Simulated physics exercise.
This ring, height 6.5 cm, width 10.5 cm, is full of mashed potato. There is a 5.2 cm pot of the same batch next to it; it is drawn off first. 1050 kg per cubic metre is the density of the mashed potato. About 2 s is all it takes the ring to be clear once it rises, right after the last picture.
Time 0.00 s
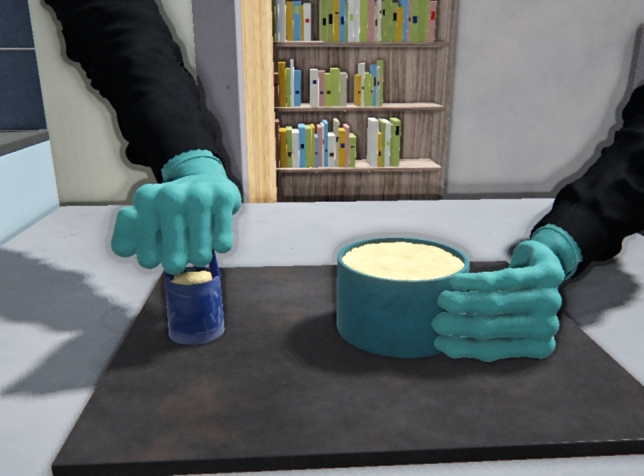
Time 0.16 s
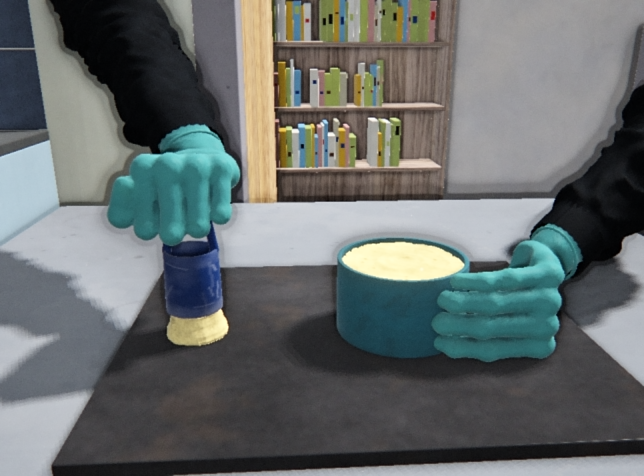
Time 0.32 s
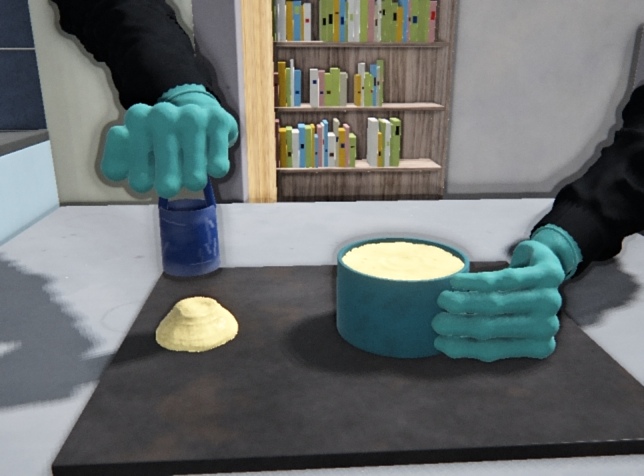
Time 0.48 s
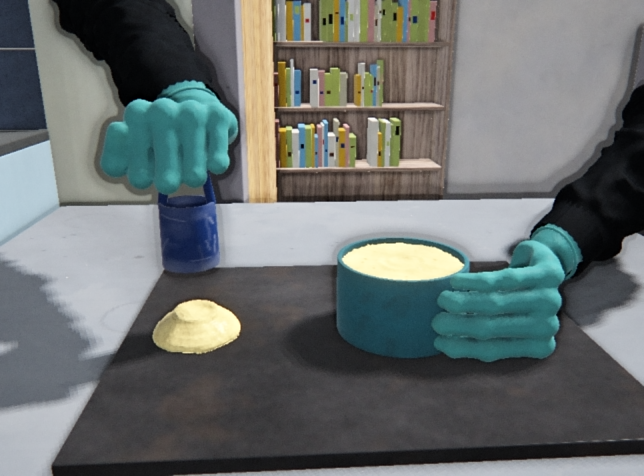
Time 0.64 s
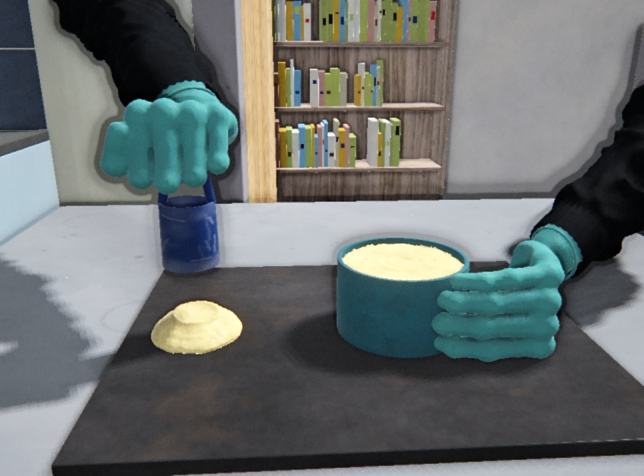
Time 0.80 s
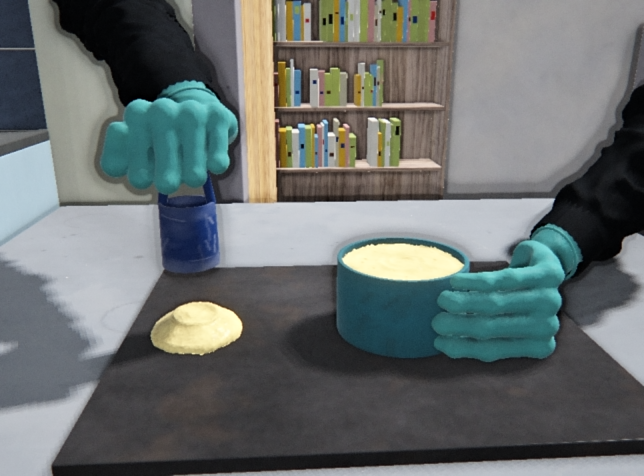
At first, one teal-gloved hand grips a small blue pot on a dark board, while the other holds a wider teal ring full of pale mash. The left hand lifts the pot, leaving a pale mound that spreads lower and wider, then barely changes as the raised pot and ring stay still.
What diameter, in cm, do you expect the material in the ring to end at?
I would say about 20.0 cm.
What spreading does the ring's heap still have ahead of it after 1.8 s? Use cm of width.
Roughly 1.5 cm.
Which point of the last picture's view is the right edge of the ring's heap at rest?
Location: About (515, 345).
By 1.3 s, the ring is up 1.5 cm; the mashed potato has come down 0.4 cm to 6.1 cm and is 13 cm wide.
By 1.8 s, the ring is up 4.1 cm; the mashed potato has come down 3.3 cm to 3.2 cm and is 19 cm wide.
By 2.3 s, the ring is up 6.6 cm; the mashed potato has come down 3.5 cm to 3.0 cm and is 20 cm wide.
By 2.9 s, the ring is clear; the mashed potato has come down 3.5 cm to 3.0 cm and is 20 cm wide.
By 3.2 s, at rest, the ring is clear; the mashed potato has come down 3.5 cm to 3.0 cm and is 20 cm wide.
